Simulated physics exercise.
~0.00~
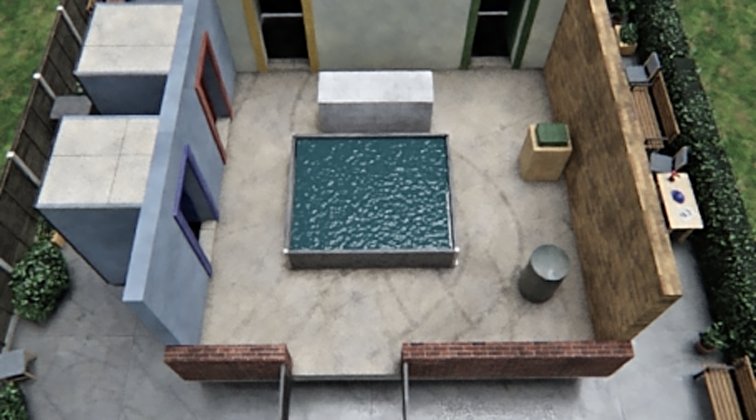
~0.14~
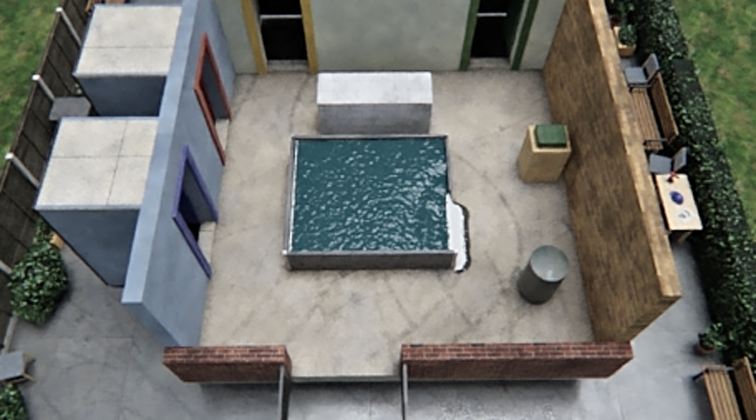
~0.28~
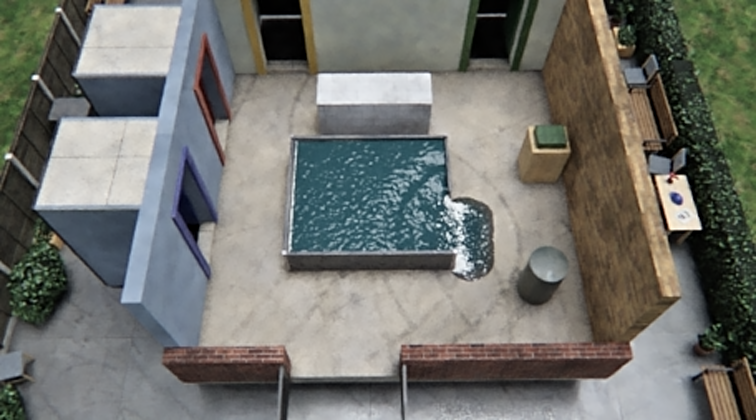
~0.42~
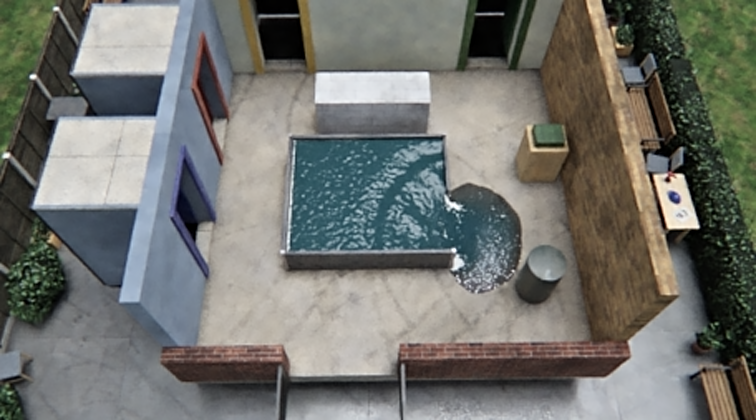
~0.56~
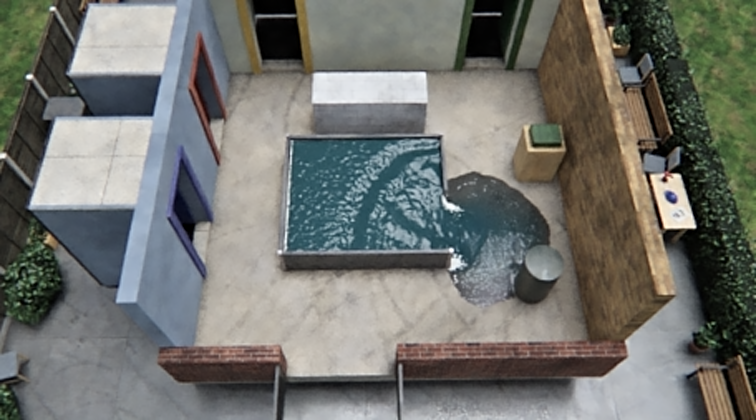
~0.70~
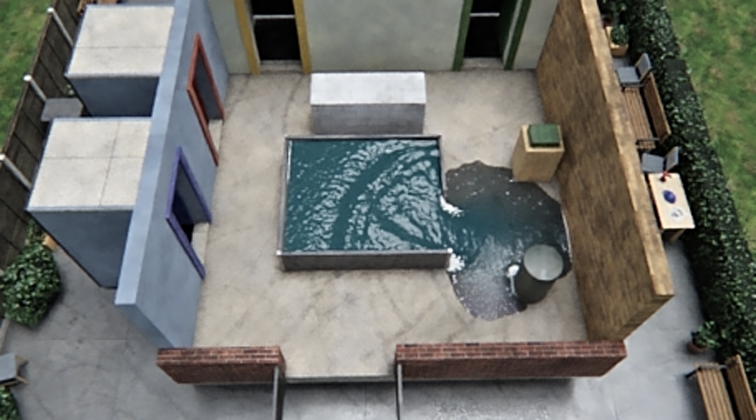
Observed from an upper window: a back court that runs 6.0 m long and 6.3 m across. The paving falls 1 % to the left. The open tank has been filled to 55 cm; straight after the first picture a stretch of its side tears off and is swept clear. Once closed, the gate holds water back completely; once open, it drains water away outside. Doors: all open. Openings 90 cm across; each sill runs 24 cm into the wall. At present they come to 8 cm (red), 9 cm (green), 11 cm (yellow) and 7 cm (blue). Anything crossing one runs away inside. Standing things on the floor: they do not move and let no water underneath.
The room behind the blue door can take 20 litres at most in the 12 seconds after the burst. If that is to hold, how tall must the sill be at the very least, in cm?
Close to 9 cm is just enough.
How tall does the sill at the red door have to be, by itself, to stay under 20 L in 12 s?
I'd raise red to close to 8.5 cm.
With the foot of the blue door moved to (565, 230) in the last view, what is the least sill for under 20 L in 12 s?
Something near 28 cm.
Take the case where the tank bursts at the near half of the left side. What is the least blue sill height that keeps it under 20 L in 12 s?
Some 37 cm.
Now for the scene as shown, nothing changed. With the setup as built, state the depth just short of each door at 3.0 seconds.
Depths in cm: Red 0, green 6, yellow 0, blue 0.
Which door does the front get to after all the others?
Last in order comes the red door.
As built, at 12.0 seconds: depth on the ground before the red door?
Roughly 13.5 cm deep.
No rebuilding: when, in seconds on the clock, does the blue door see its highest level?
9.0 s.
After 1.4 s water covers 15 % of the floor, deepest (36 cm) near (563, 262); it has not reached the blue door.
After 3.0 s water covers 35 % of the floor, deepest (33 cm) near (550, 190); it has not reached the blue door.
After 12.0 s water covers 100 % of the floor, deepest (14 cm) near (219, 155); 10 cm at the blue door, 46 litres in over its 7 cm sill.
At the blue door as built, the water arrived by 5.3 s and peaked near 12 cm at 9.0 s.
Run again over the same 12 s with other heights there, 32 litres in over 8 cm, 9 litres over 10.5 cm. The limit of 20 litres is kept from about 9 cm up.
